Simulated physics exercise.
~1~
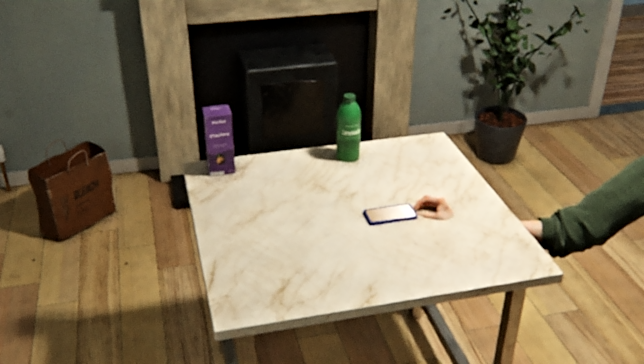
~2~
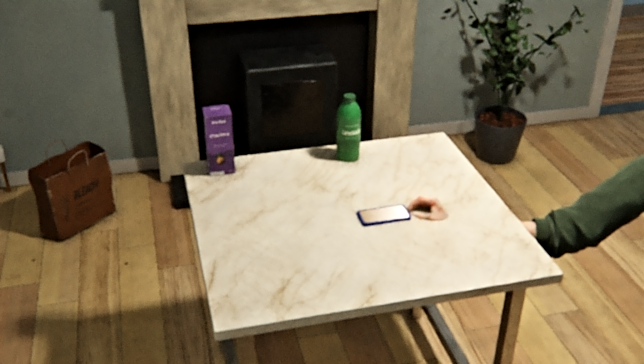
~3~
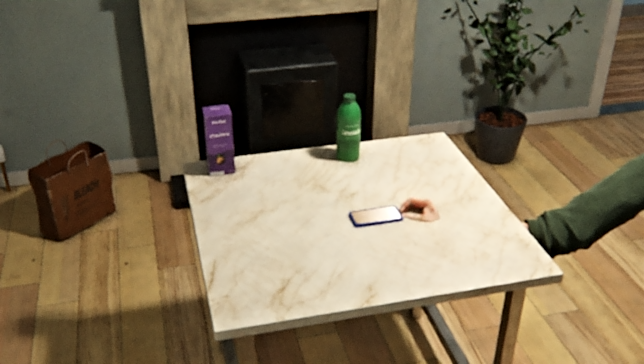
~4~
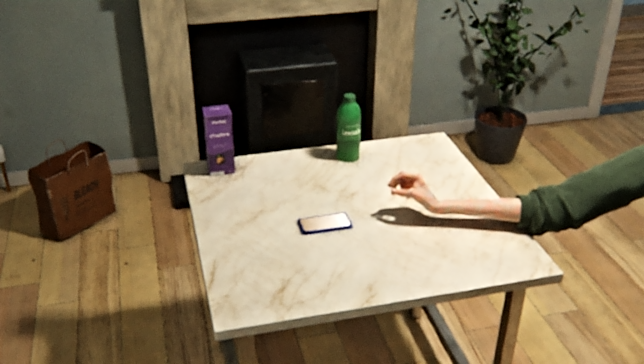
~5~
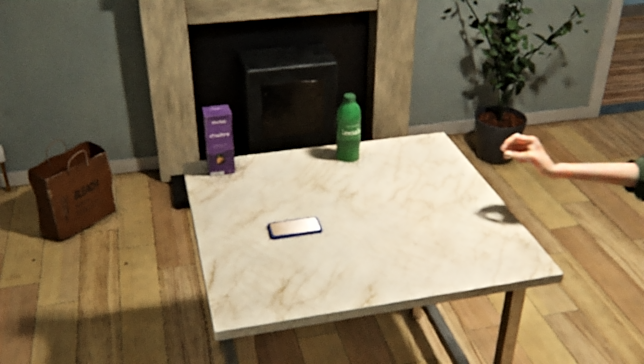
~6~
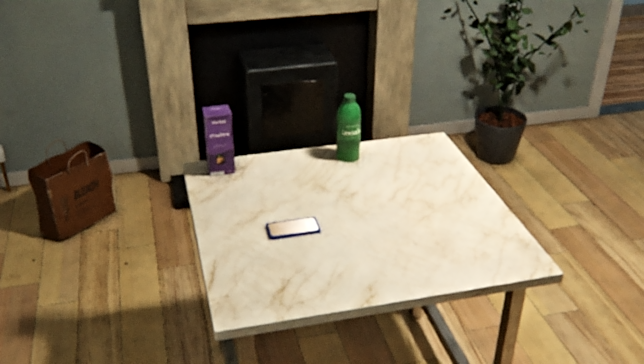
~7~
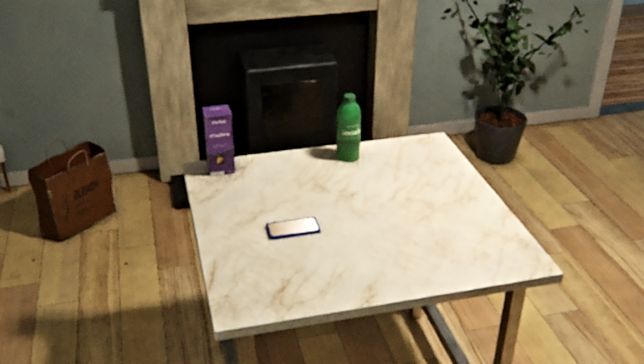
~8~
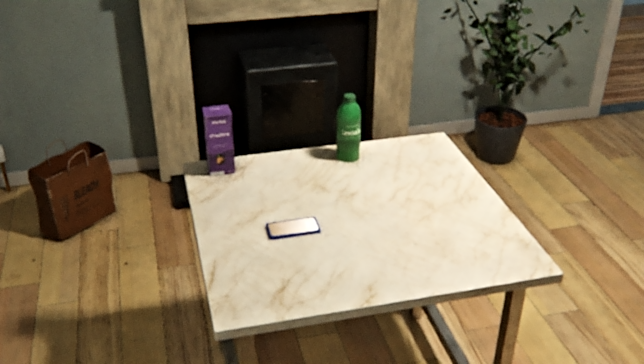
At first, a blue phone lies on a pale marble-patterned table, with a purple carton and a green bottle standing near the back edge and a hand in a green sleeve touching the phone's right end. The hand pushes the phone slowly to the left. It then lets go and lifts away, while the phone keeps sliding left across the tabletop. As the hand draws back to the right, the phone slides a little farther and then leaves off moving. Finally the hand is gone, and the phone rests on the table, left of where it began, with the carton and bottle still in their places.
